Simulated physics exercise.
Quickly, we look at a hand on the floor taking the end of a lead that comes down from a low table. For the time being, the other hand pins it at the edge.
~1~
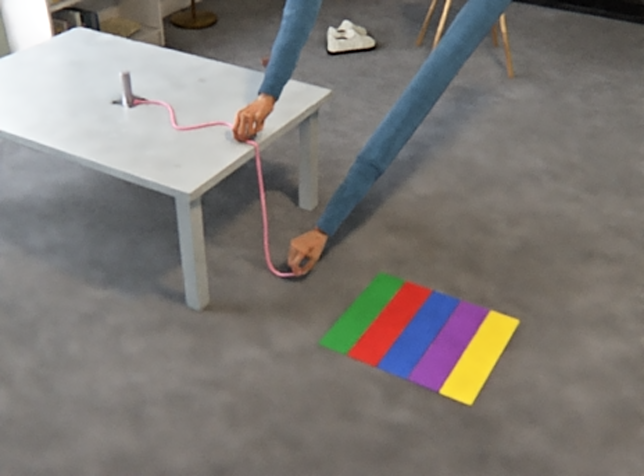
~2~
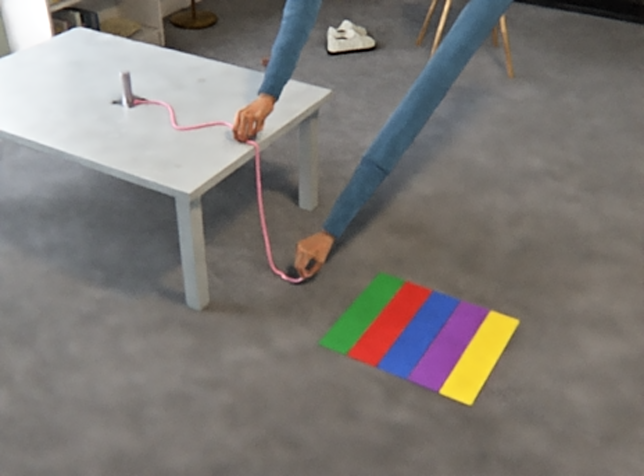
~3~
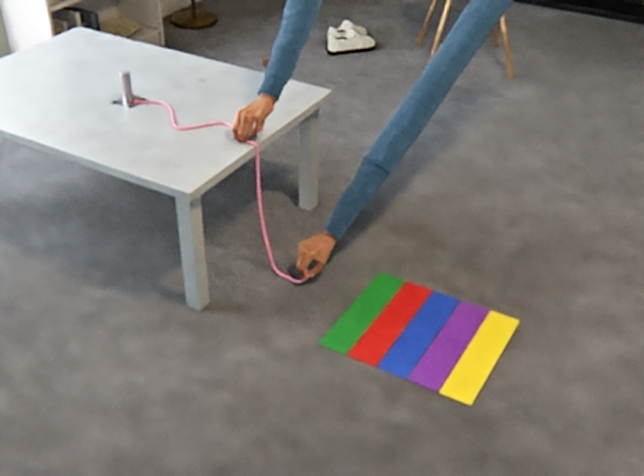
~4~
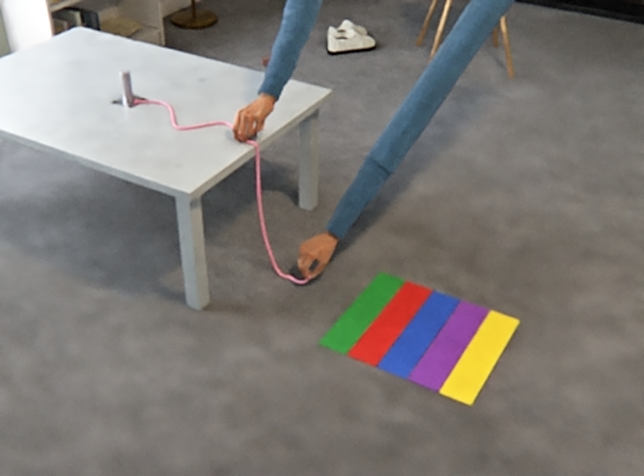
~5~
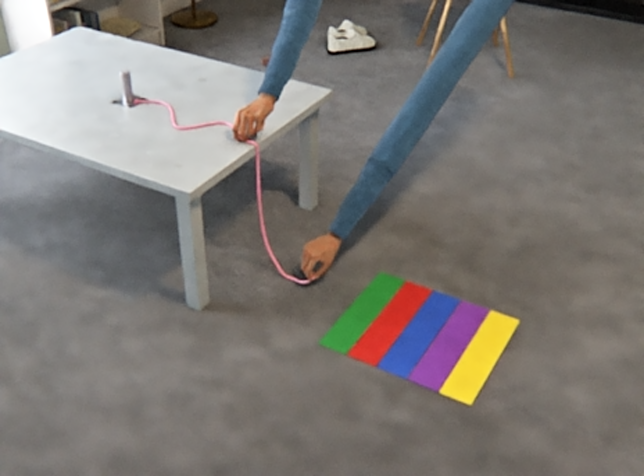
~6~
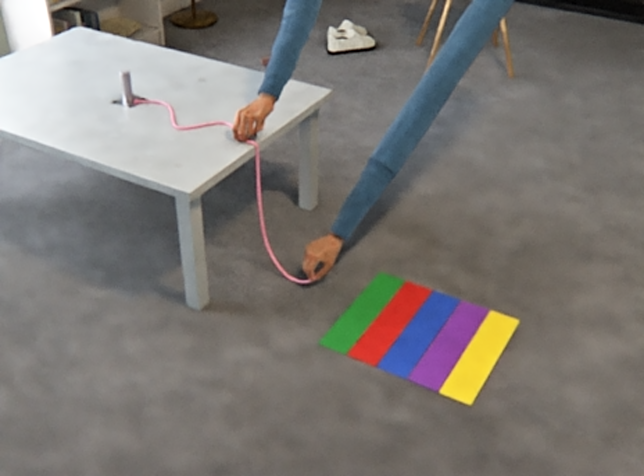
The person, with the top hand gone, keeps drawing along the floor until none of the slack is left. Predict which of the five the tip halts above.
I expect it over the blue strip.
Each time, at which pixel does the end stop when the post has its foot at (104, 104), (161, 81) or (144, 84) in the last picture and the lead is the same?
Around (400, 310), (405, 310) and (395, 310).
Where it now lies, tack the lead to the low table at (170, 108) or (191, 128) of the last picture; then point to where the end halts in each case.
Roughly (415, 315) and (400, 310).
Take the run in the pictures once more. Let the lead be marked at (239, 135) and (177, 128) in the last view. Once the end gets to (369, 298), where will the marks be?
Mark one about (259, 155), mark two about (203, 124).
A little later, end near (369, 298); over green.
Next, end near (403, 310); over red.
When it is tight, end near (422, 317); over blue. It gets as far as the blue strip.
